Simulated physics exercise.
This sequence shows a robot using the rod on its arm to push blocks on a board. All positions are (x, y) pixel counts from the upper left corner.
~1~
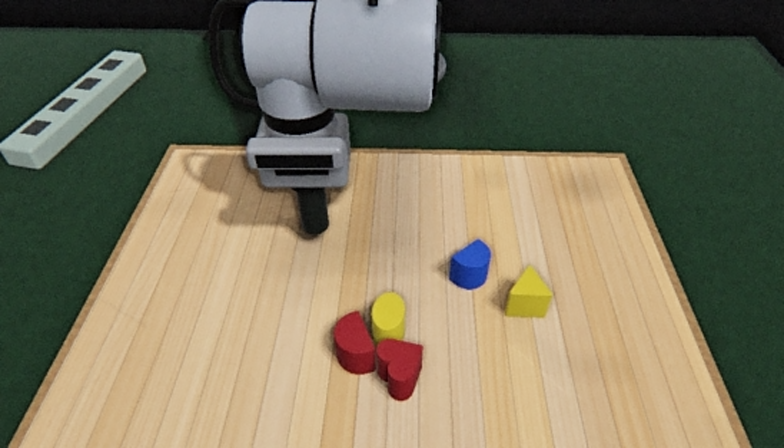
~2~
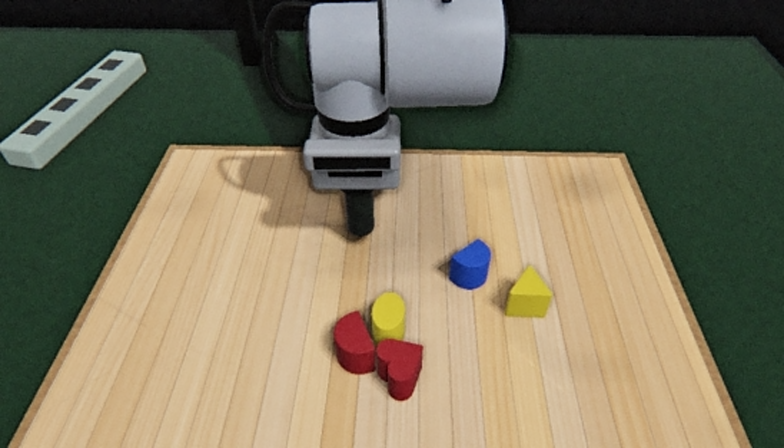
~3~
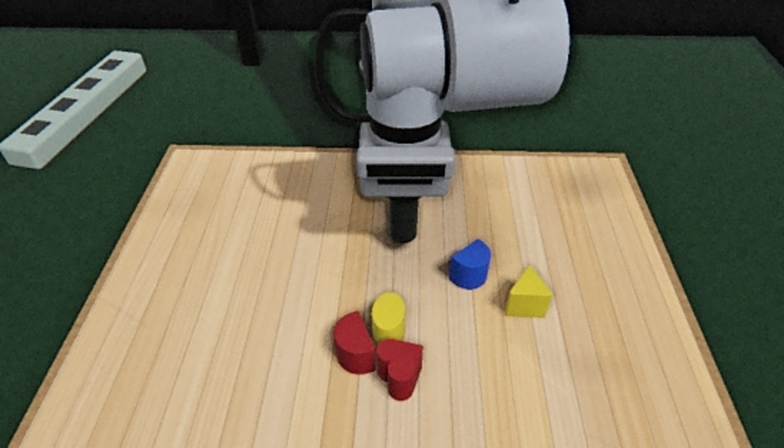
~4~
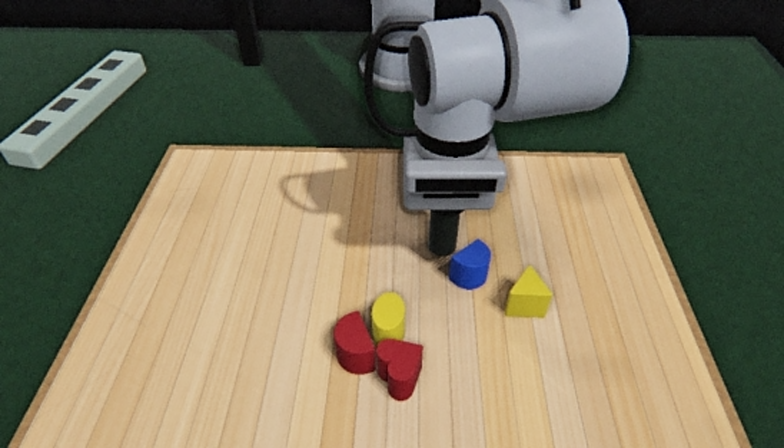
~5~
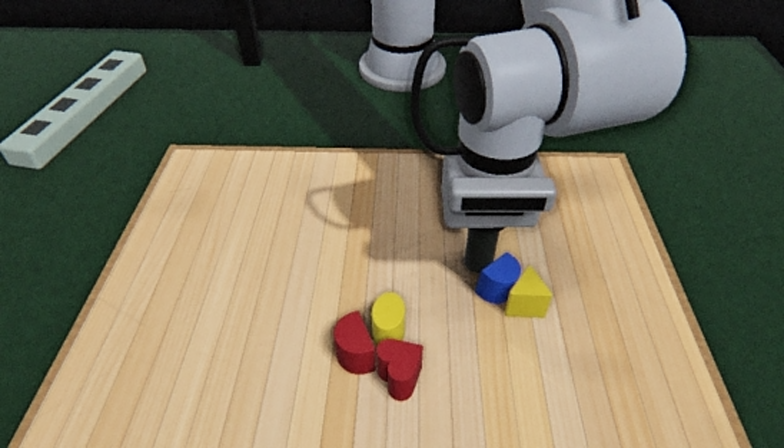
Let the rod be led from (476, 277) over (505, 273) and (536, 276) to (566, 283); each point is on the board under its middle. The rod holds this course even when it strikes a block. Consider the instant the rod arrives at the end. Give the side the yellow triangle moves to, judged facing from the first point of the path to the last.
Toward the right.
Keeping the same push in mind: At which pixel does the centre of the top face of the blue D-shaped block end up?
Answer: (529, 272).
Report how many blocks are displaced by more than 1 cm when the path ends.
Going by the path, two blocks will move.
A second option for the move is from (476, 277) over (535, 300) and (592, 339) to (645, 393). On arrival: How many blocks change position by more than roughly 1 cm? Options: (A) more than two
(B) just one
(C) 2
It's C.
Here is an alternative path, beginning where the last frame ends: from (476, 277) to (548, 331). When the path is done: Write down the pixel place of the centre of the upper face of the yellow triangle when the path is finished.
The middle of its top is at (620, 331).
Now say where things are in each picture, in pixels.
Tip of the rod at (316, 227), middles of tops, blue D-shaped block at (474, 254), yellow triangle at (531, 283), in the first frame.
Rod at (361, 228), nothing pushed, in the second frame.
Rod at (403, 235), nothing pushed, in the third frame.
Rod at (442, 248), nothing pushed, in the fourth frame.
Rod at (478, 264), blue D-shaped block at (503, 268), yellow triangle at (531, 283), in the fifth frame.
The first path, step by step. Halfway along, rod at (524, 261); blue D-shaped block at (528, 272), turned 50° clockwise; yellow triangle at (545, 295), turned 20° clockwise.
At the end, rod at (571, 271); blue D-shaped block at (529, 272), turned 55° clockwise; yellow triangle at (546, 296), turned 20° clockwise.
